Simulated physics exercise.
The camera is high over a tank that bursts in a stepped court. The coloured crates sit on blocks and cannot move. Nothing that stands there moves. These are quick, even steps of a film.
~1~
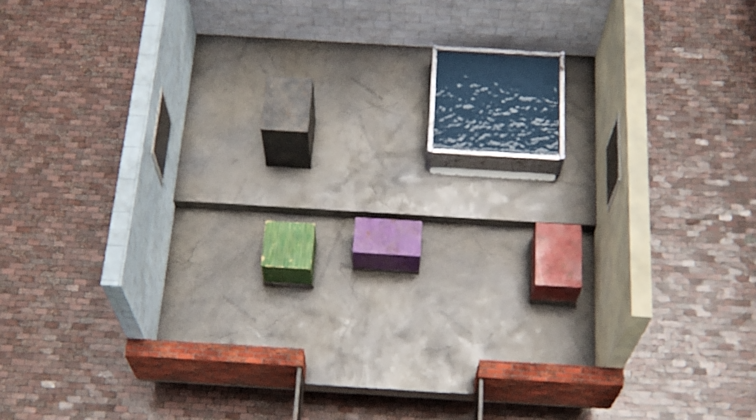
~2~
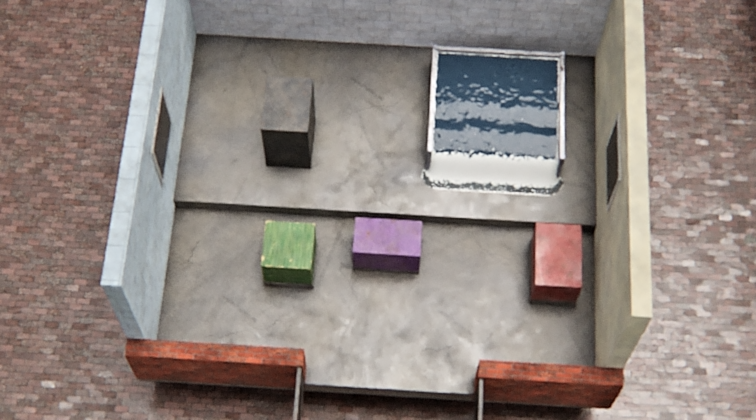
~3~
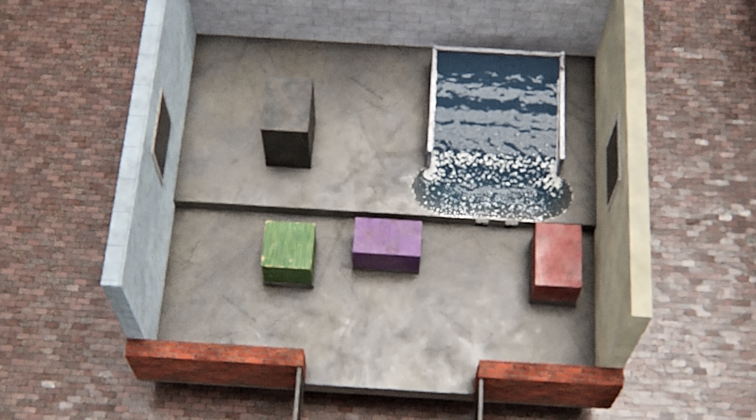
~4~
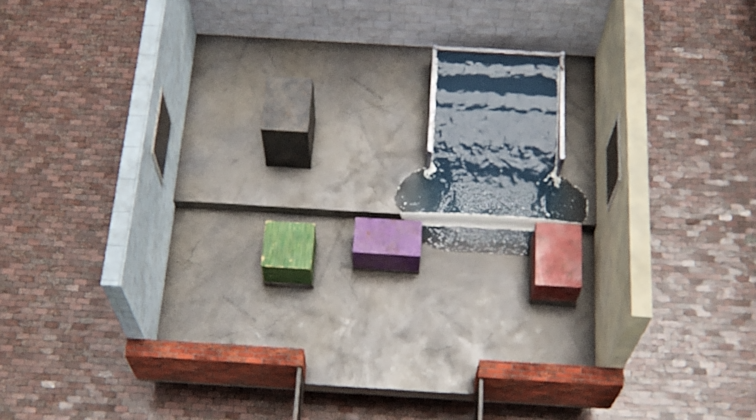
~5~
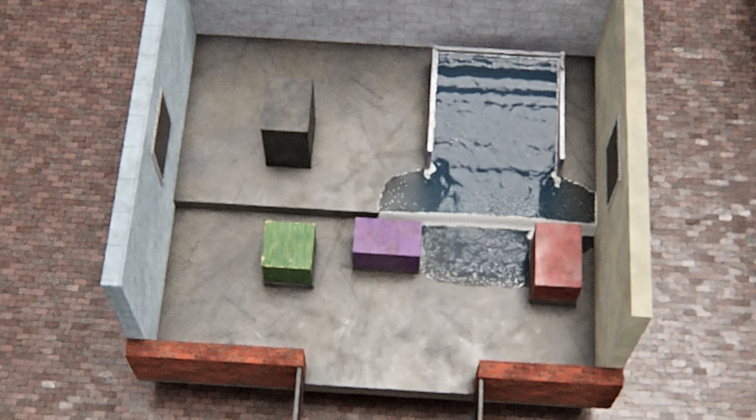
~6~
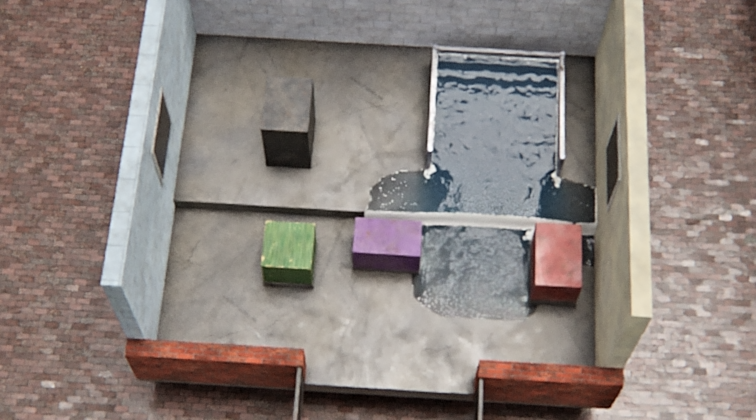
Water burst out of the front of the white-edged tank, spread across the upper floor, then poured over the step and flowed between the purple and red blocks onto the lower floor.
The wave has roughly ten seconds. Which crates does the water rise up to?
In the end: The red crate is soaked; the purple crate is soaked; the green crate keeps dry.
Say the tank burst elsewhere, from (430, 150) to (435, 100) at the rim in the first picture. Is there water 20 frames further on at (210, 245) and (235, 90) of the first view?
As listed: Under water, flooded.
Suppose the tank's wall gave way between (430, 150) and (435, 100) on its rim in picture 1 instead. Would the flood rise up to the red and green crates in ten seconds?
My reading: The red crate is spared; the green crate takes water.
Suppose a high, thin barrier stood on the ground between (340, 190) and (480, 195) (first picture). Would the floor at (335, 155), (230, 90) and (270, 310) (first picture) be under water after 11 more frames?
In turn: Awash, free of water, free of water.
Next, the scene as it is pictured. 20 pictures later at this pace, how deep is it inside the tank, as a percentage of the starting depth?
About 16 per cent.
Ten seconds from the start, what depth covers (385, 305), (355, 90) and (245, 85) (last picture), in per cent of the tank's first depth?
About 2, 0 and 0 per cent.
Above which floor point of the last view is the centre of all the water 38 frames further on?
Around (431, 272).
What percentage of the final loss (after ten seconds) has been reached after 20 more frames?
About 50 per cent.
A moment on, water covers 30 % of the floor; the red crate water round its plinth, the purple crate water round its plinth, the green crate water round its plinth.
Next, water covers 35 % of the floor; the red crate water round its plinth, the purple crate water round its plinth, the green crate water round its plinth.
Then, water covers 40 % of the floor; the red crate water round its plinth, the purple crate water round its plinth, the green crate water round its plinth.
Later, water covers 50 % of the floor; the red crate water round its plinth, the purple crate water round its plinth, the green crate water round its plinth.
In the end, water covers 50 % of the floor; the red crate was topped, the purple crate was topped, the green crate stayed above the water.
